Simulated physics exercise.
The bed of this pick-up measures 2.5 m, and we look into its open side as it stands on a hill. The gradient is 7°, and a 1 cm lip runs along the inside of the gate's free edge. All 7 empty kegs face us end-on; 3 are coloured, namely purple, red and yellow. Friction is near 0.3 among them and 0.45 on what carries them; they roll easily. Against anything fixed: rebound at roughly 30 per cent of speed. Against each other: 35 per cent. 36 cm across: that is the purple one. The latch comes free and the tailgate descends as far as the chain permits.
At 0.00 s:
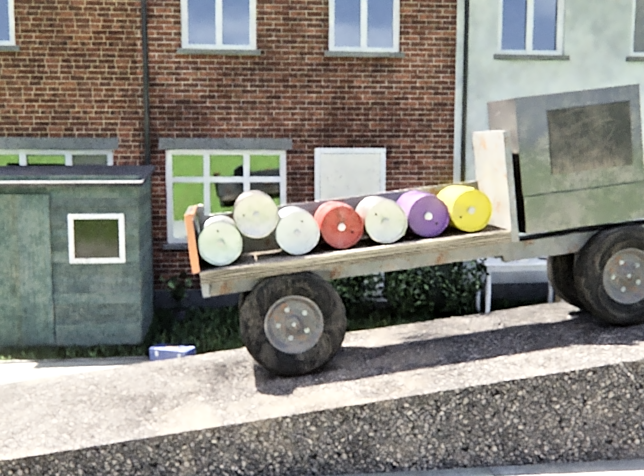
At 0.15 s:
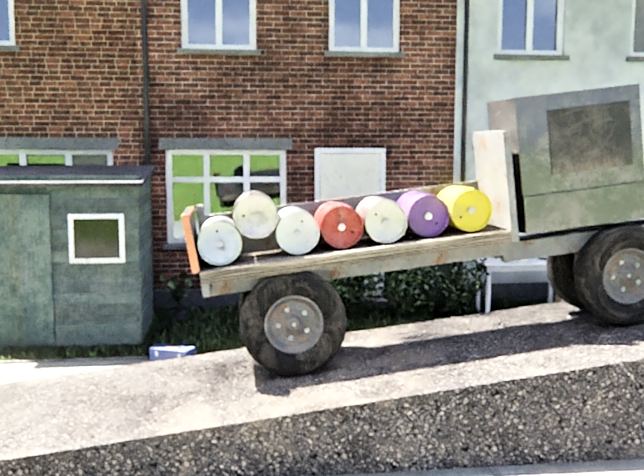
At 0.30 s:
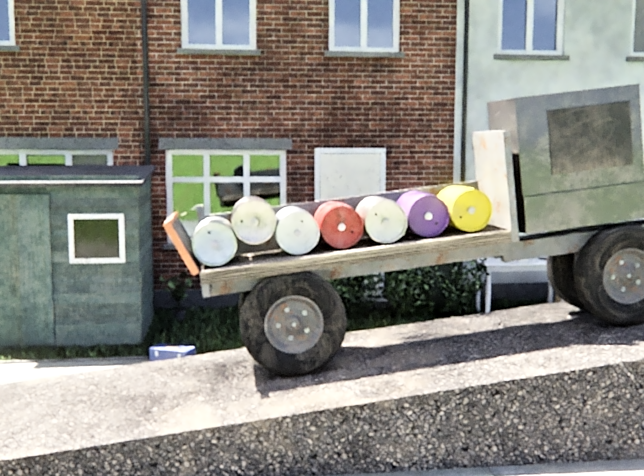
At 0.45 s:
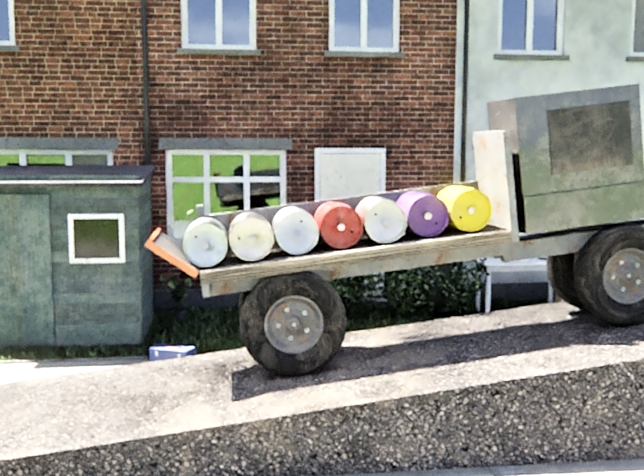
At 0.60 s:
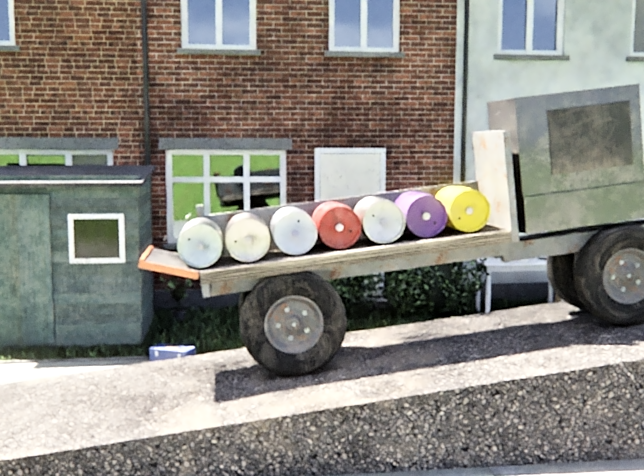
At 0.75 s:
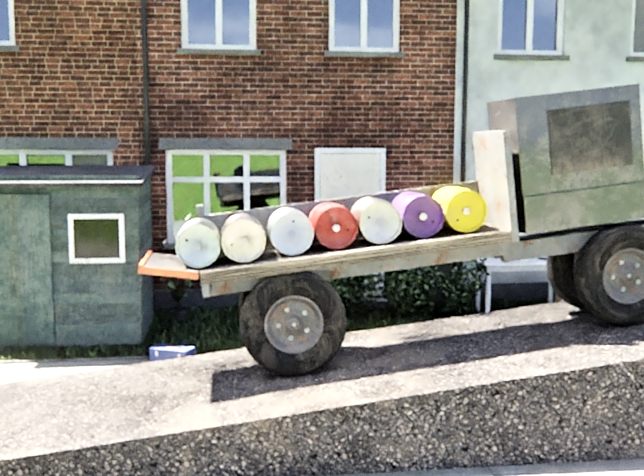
The video shows a row of white, red, purple and yellow kegs on a sloping truck bed as the tailgate at the left swings down, a raised white keg settles into the row, and the kegs shift slightly left.
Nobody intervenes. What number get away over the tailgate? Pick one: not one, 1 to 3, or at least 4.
Not one.
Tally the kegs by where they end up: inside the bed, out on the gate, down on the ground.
6, 1 and 0.
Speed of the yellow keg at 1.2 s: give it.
Around 0.1 m/s.
By 1.2 s, purple is on the bed, 175 cm short of the hinge, rolling left; red is on the bed, 105 cm short of the hinge, rolling left; yellow is on the bed, 210 cm short of the hinge, rolling left; 0 out so far.
By 1.5 s, purple is on the bed, 170 cm short of the hinge, rolling left; yellow is on the bed, 210 cm short of the hinge, rolling left; as before, red; 0 out so far.
Finally (2.0 s), purple is on the bed, 170 cm short of the hinge; red is on the bed, 100 cm short of the hinge; yellow is on the bed, 205 cm short of the hinge; 0 out so far.
